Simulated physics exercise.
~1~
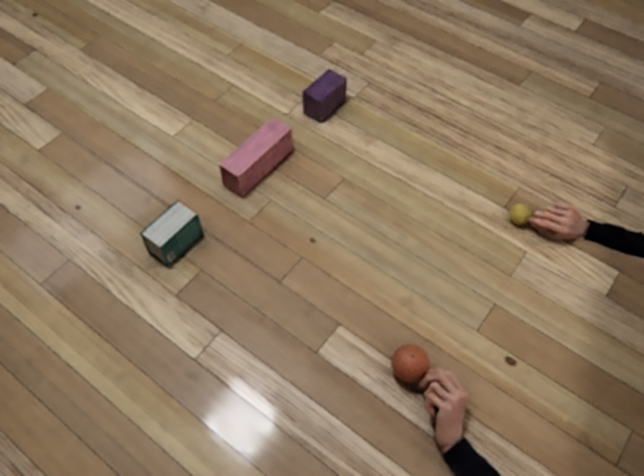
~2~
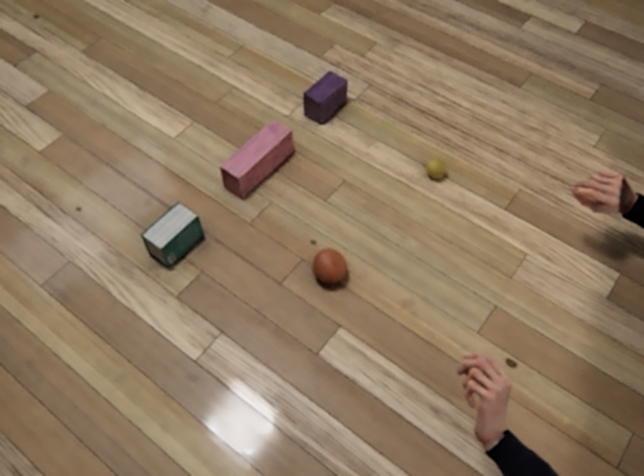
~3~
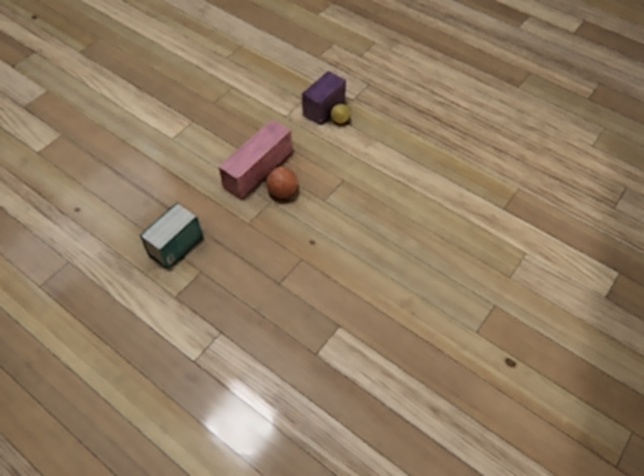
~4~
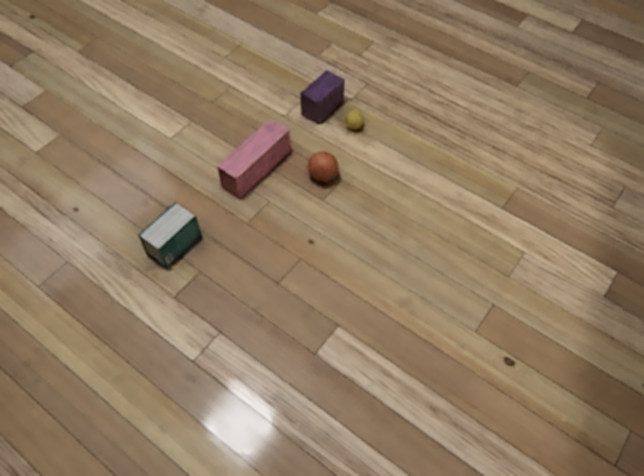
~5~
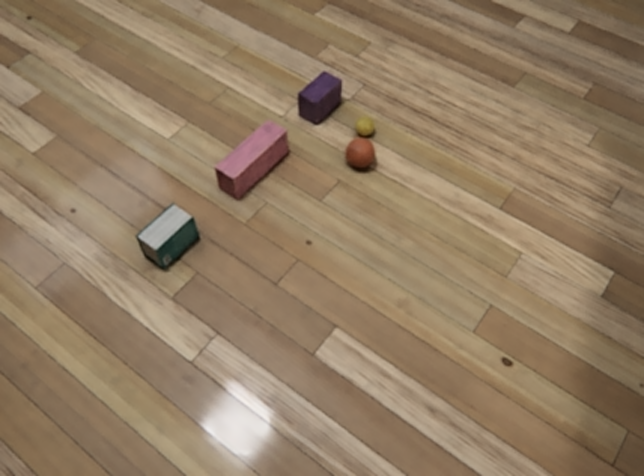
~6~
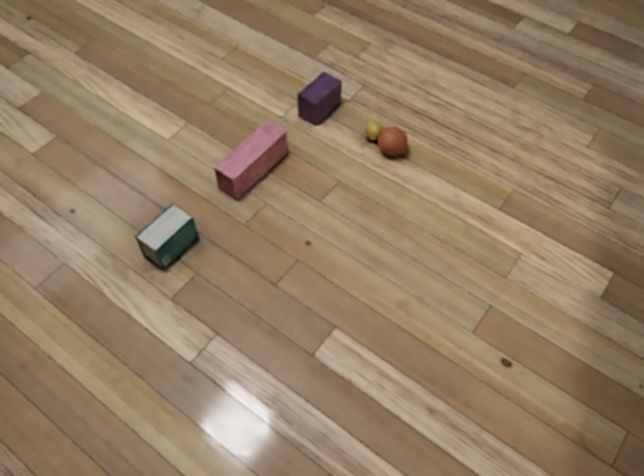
An orange and a small yellow ball, released by two hands, rolled up and left across the wooden floor, struck the pink and purple blocks respectively, then rebounded rightward and ended close together, to the right of the purple block.
